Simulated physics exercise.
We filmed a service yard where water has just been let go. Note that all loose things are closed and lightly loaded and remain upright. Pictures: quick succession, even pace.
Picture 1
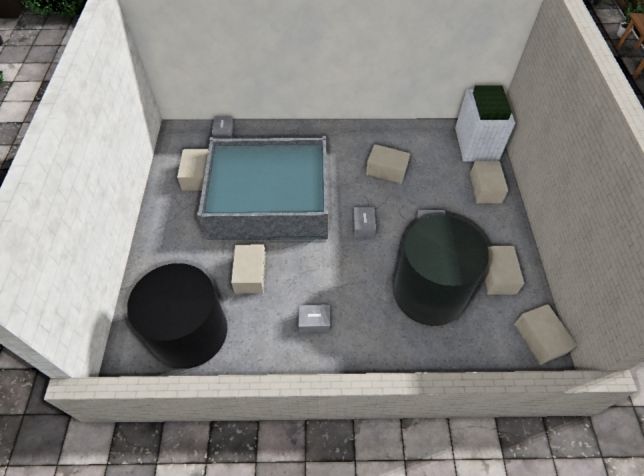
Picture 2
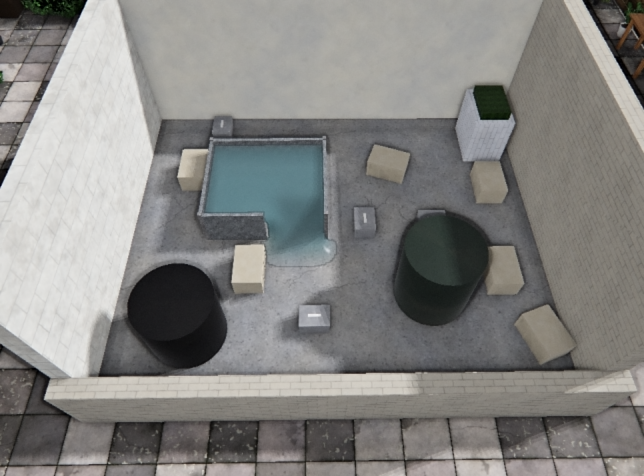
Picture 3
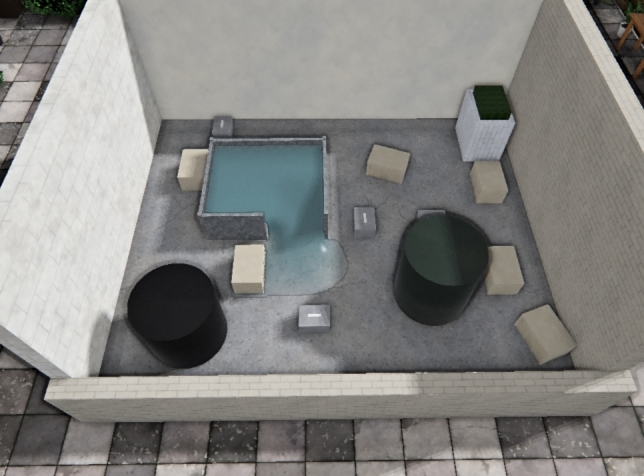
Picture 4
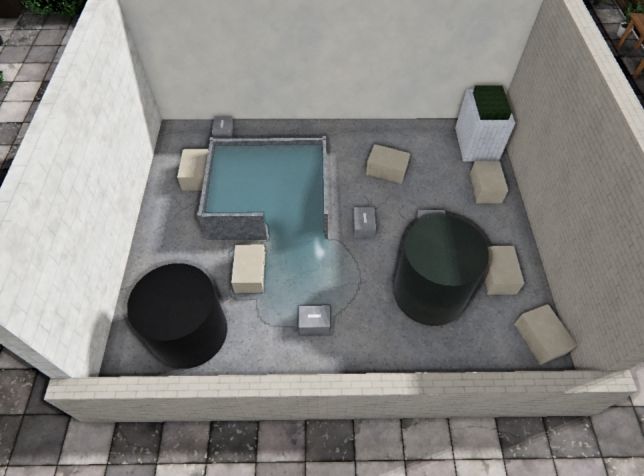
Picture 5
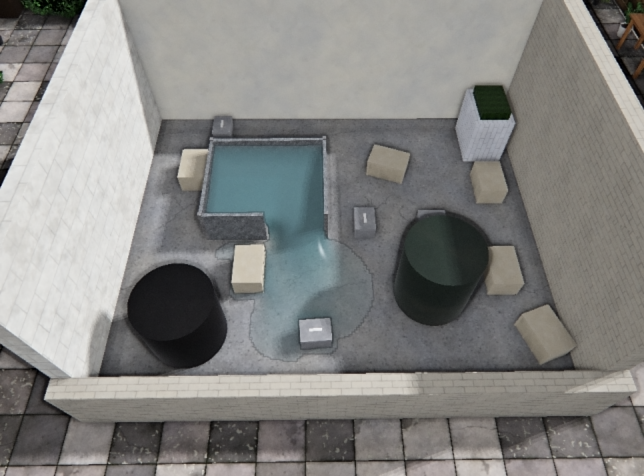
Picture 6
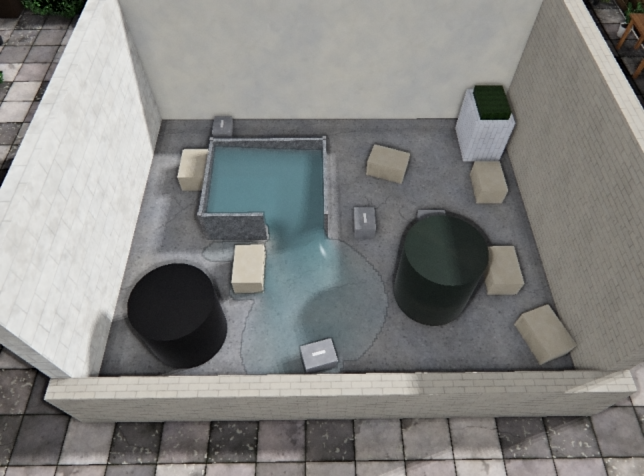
A raised pool of blue-green water stands toward the back left of a pale-walled, grey-floored yard, seen from a fixed, high viewpoint. Beige blocks, small grey boxes, a black cylinder at front left, a dark green one at right and a white planter with green on top surround it. An opening appears at the pool's front right corner, water spreads forward across the floor, and the grey box near the front slides toward the low wall, turning slightly.
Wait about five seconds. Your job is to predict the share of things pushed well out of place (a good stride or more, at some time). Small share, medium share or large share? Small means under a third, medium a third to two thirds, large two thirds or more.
A small share.
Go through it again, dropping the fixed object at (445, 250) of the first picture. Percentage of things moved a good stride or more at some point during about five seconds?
My guess is close to 20 per cent of them.
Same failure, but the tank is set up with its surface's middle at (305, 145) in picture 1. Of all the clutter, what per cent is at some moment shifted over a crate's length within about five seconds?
Estimate: Approx. 40 %.
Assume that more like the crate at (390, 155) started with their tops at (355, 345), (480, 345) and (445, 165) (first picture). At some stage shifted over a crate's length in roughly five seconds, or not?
Each in turn: Pushed clear, pushed clear, stays in place.
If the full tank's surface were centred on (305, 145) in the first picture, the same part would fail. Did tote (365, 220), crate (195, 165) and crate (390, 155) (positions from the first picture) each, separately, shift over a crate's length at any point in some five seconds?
First displaced far, then never went far, then never went far.
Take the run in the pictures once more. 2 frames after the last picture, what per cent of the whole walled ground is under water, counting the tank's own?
I'd put it near 25 percent.
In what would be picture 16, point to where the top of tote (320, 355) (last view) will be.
About (370, 366).
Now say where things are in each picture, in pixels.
In the first frame, a tote at (314, 316), on the bottom; a crate at (491, 176) rests on the ground; 0 of 10 have shifted.
In the second frame, a tote at (314, 316) rests on the ground; a crate at (491, 176), on the bottom; 0 of 10 have shifted.
In the third frame, a tote at (314, 316) rests on the ground; a crate at (491, 176) rests on the ground; 0 of 10 have shifted.
In the fourth frame, a tote at (314, 316), on the bottom; a crate at (491, 176), on the bottom; 0 of 10 have shifted.
In the fifth frame, a tote at (315, 330) rests on the ground, close to its start; a crate at (491, 176) rests on the ground; 1 of 10 have shifted.
In the sixth frame, a tote at (319, 354) rests on the ground, a stride from its start; a crate at (491, 176), on the bottom; 1 of 10 have shifted.
A moment on, 1 of 10 are well off their spots; 1 afloat.
Next, 1 of 10 are well off their spots; 1 afloat.
Later, 2 of 10 are well off their spots; 1 afloat.
In the end, 2 of 10 are well off their spots, and 2 have been at some point; 1 afloat.
